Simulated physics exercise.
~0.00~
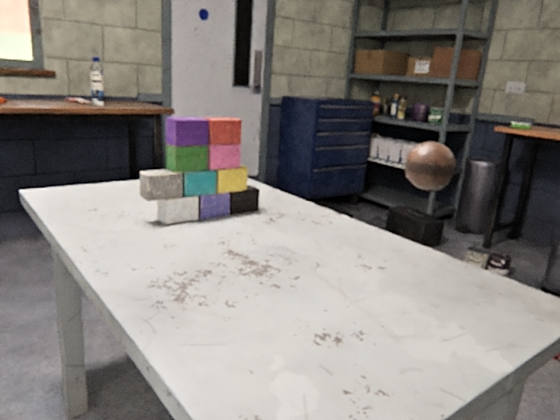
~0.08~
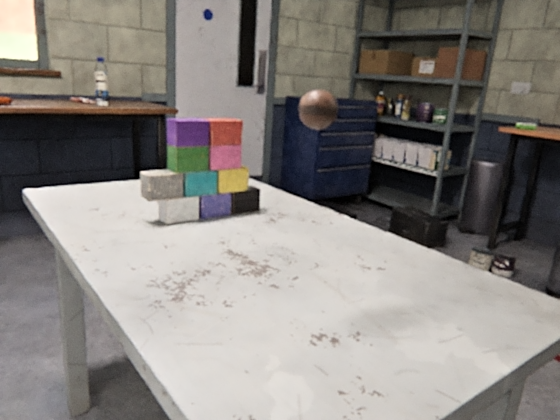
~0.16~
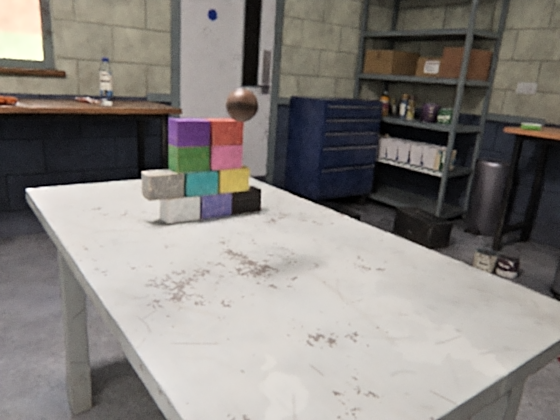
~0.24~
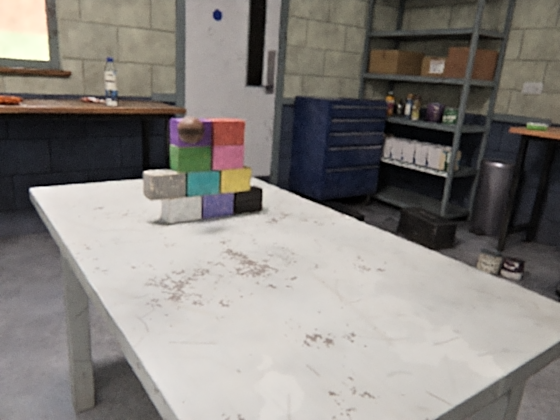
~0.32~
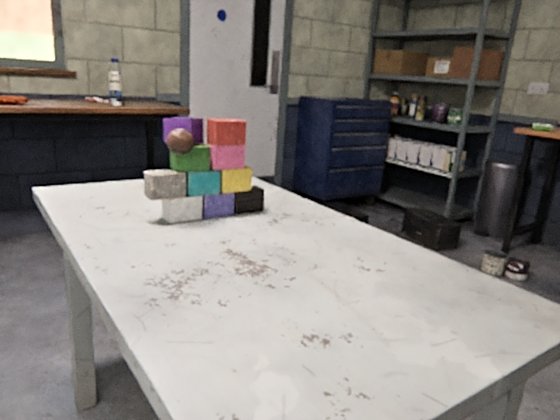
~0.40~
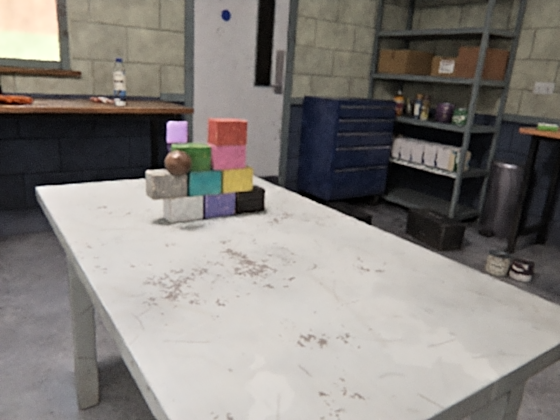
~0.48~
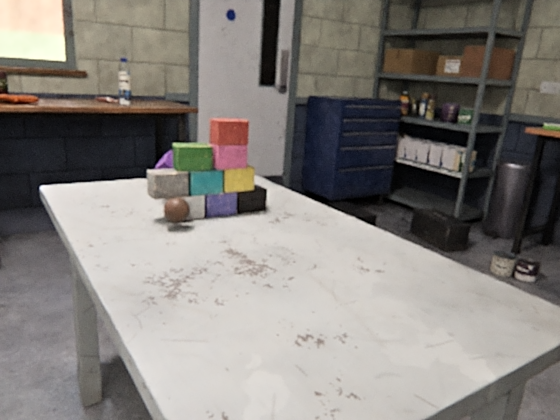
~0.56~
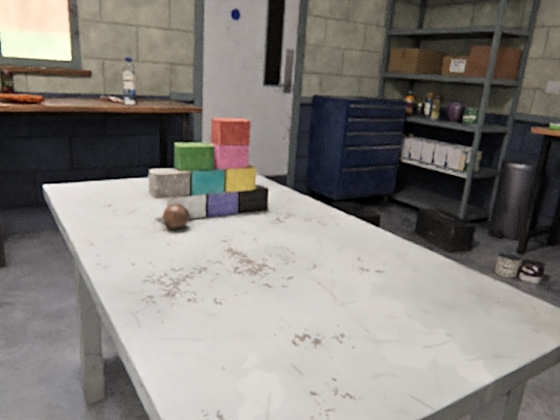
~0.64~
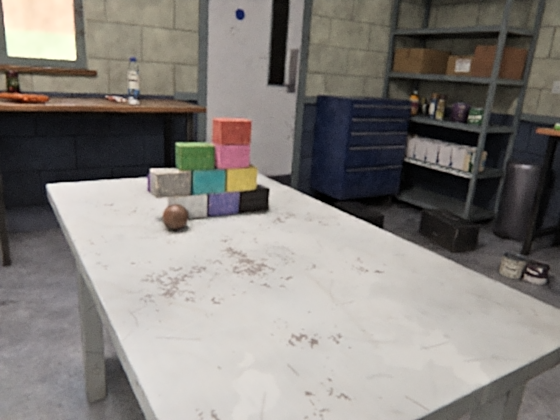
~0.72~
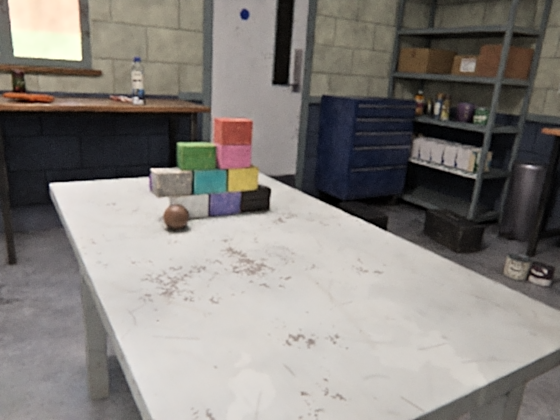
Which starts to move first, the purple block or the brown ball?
The brown ball moves first, flying in from the right while the purple block is still upright on top of the stack. The purple block only starts to move once the ball has reached it.
A pale, scuffed table stands in a workshop, seen from slightly above one end, with a blue drawer cabinet and metal shelves behind it. Colourful blocks are stacked toward its far end, with purple and red side by side on top, as a brown ball flies in from the right. The ball arcs leftward past the red block and meets the purple one, which leans, tips left and drops behind the stack. The ball falls to the tabletop and settles before the white block. The purple block ends on its side, mostly hidden behind the grey block, while the others stay stacked.
